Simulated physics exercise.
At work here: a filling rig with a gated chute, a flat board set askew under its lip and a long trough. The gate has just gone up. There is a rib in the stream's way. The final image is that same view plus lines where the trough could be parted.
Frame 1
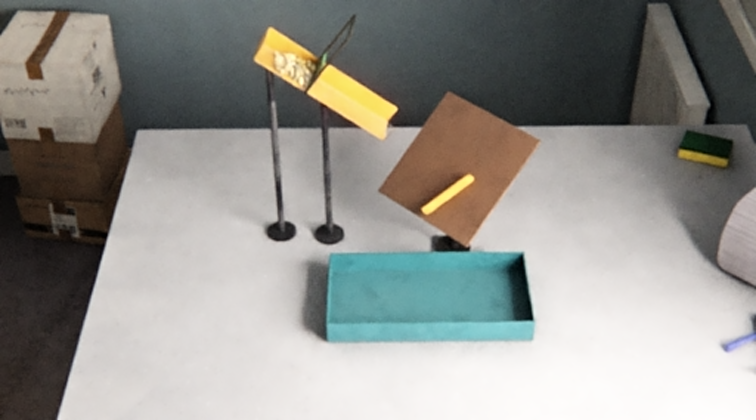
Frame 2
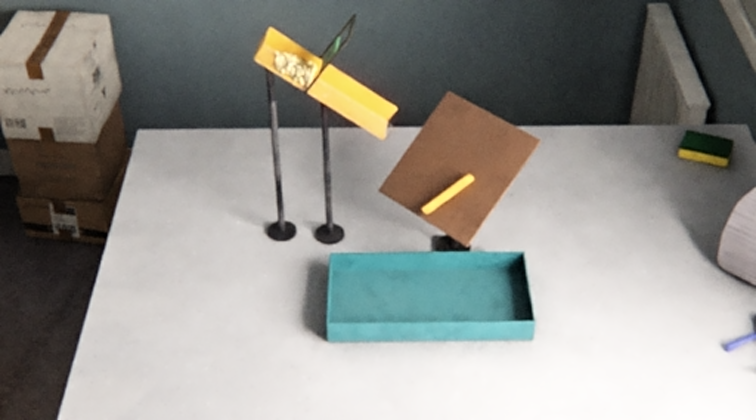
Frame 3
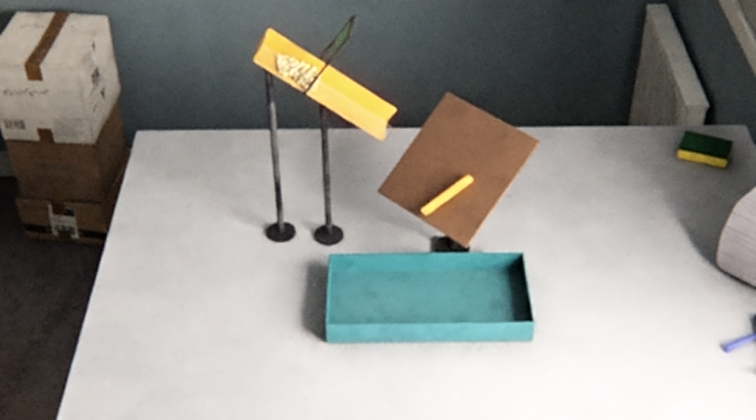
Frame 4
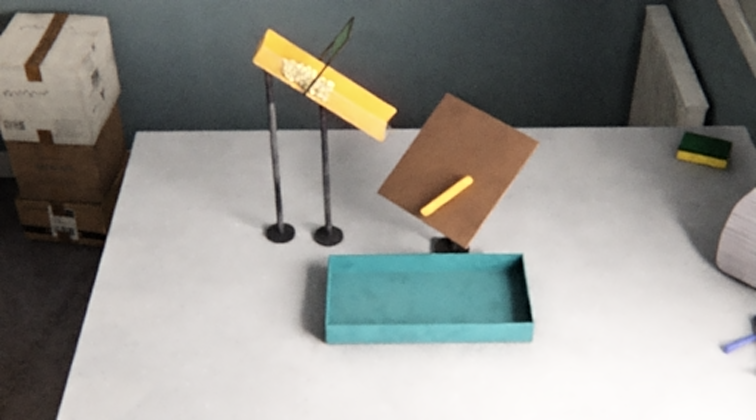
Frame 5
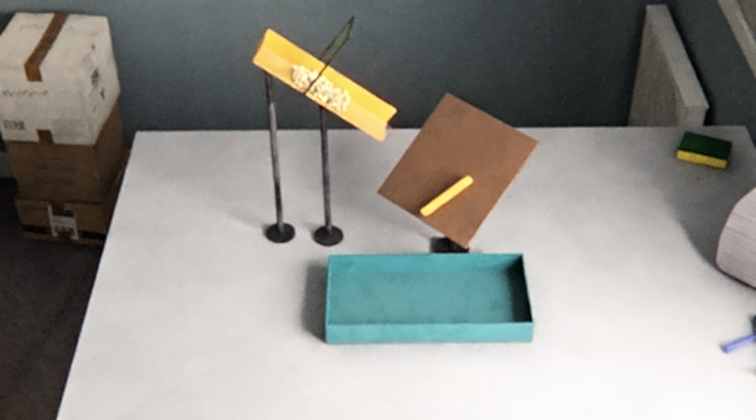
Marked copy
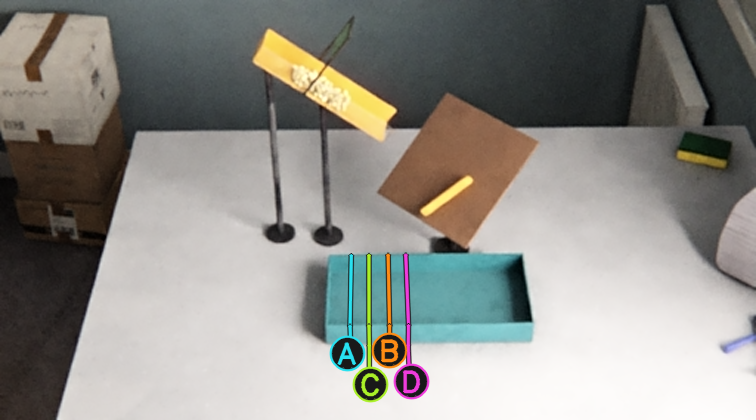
Pale beans slide slowly down a yellow chute to the right, passing under a raised gate.
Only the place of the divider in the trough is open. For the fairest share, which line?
B beats the others.
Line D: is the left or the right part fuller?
More lands on the left.
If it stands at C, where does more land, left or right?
Right.
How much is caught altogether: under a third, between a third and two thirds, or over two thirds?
Over two thirds.
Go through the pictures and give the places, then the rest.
Load behind the gate (296, 66), soya beans; lip of the chute (385, 130), sloping gently, in the first frame.
Middle of the board (457, 166), tilted fairly steeply; middle of its low edge (421, 218); of its high edge (493, 114), in the second frame.
Front corners of the trough (327, 324) and (534, 322), empty; front of the load (320, 74), in the third frame.
Middle of the load (309, 78); its front (331, 86), roughly a quarter of the way to the lip; rib from (468, 176) to (421, 211), in the fourth frame.
Middle of the load (320, 88); its front (348, 99), roughly half of the way to the lip, in the fifth frame.
On the marked copy, line A crosses the front rim at (350, 325); line B crosses the front rim at (389, 324); line C crosses the front rim at (368, 325); line D crosses the front rim at (408, 324).
With A, of what is caught, not one piece on the left of the divider, every piece on the right.
With B, of what is caught, roughly half on the left of the divider, roughly half on the right.
With C, of what is caught, about a tenth on the left of the divider, almost all on the right.
With D, of what is caught, almost all on the left of the divider, just a few on the right.
